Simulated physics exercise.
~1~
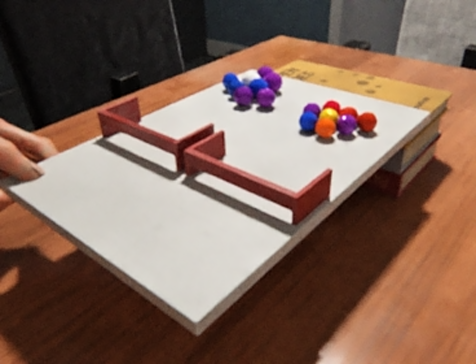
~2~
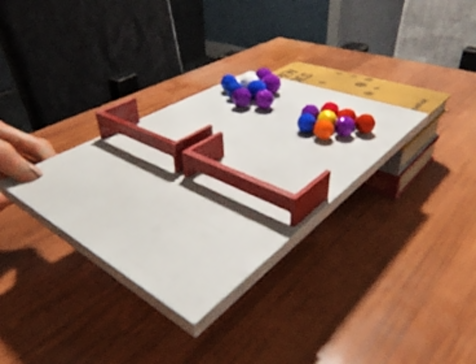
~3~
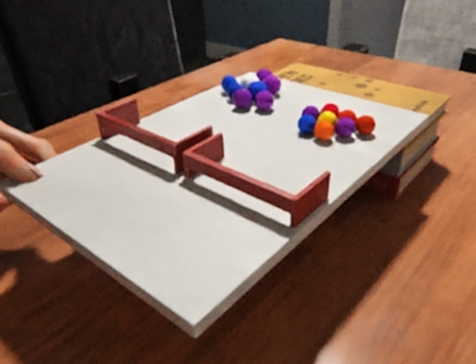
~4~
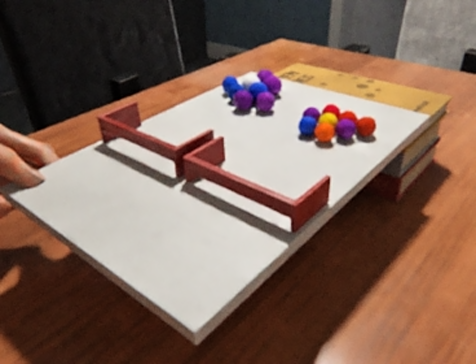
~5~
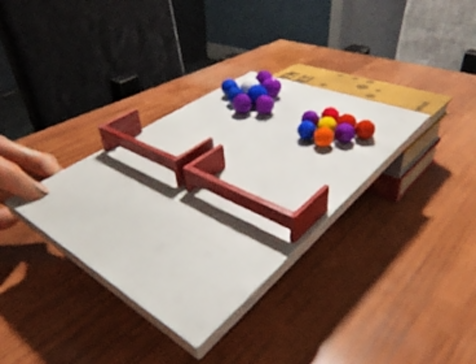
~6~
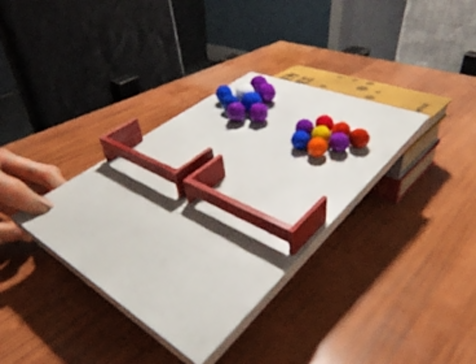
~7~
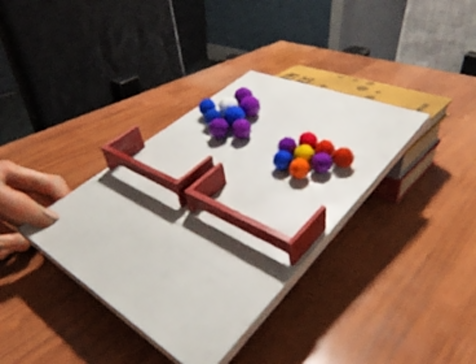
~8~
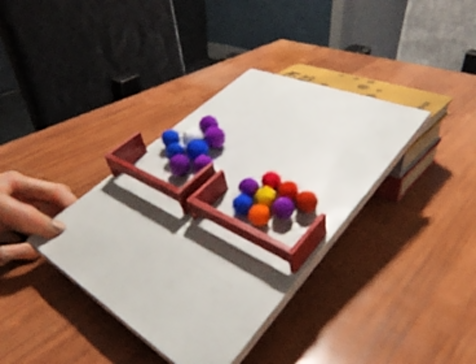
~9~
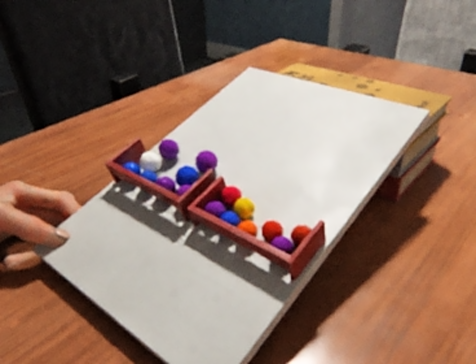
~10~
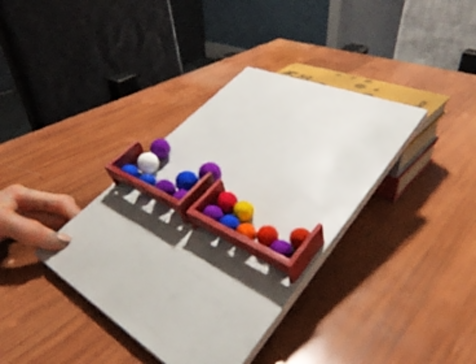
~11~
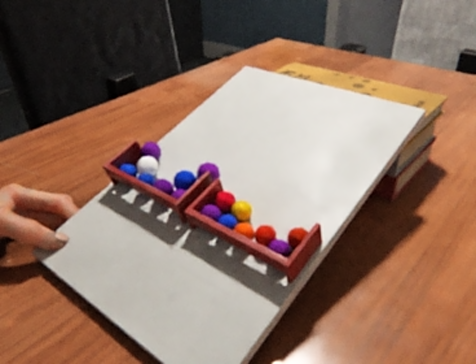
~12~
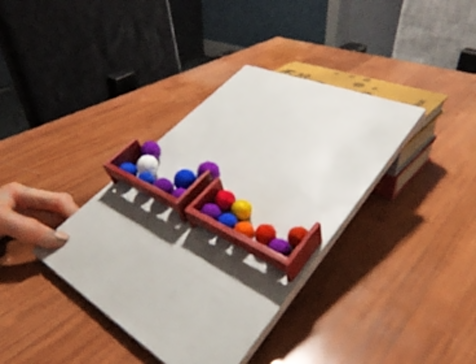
On a wooden table, a hand lowered one end of a white board propped on some books, and two clusters of colorful balls rolled down the slope into two red barriers, where they stayed gathered as the board came to rest.
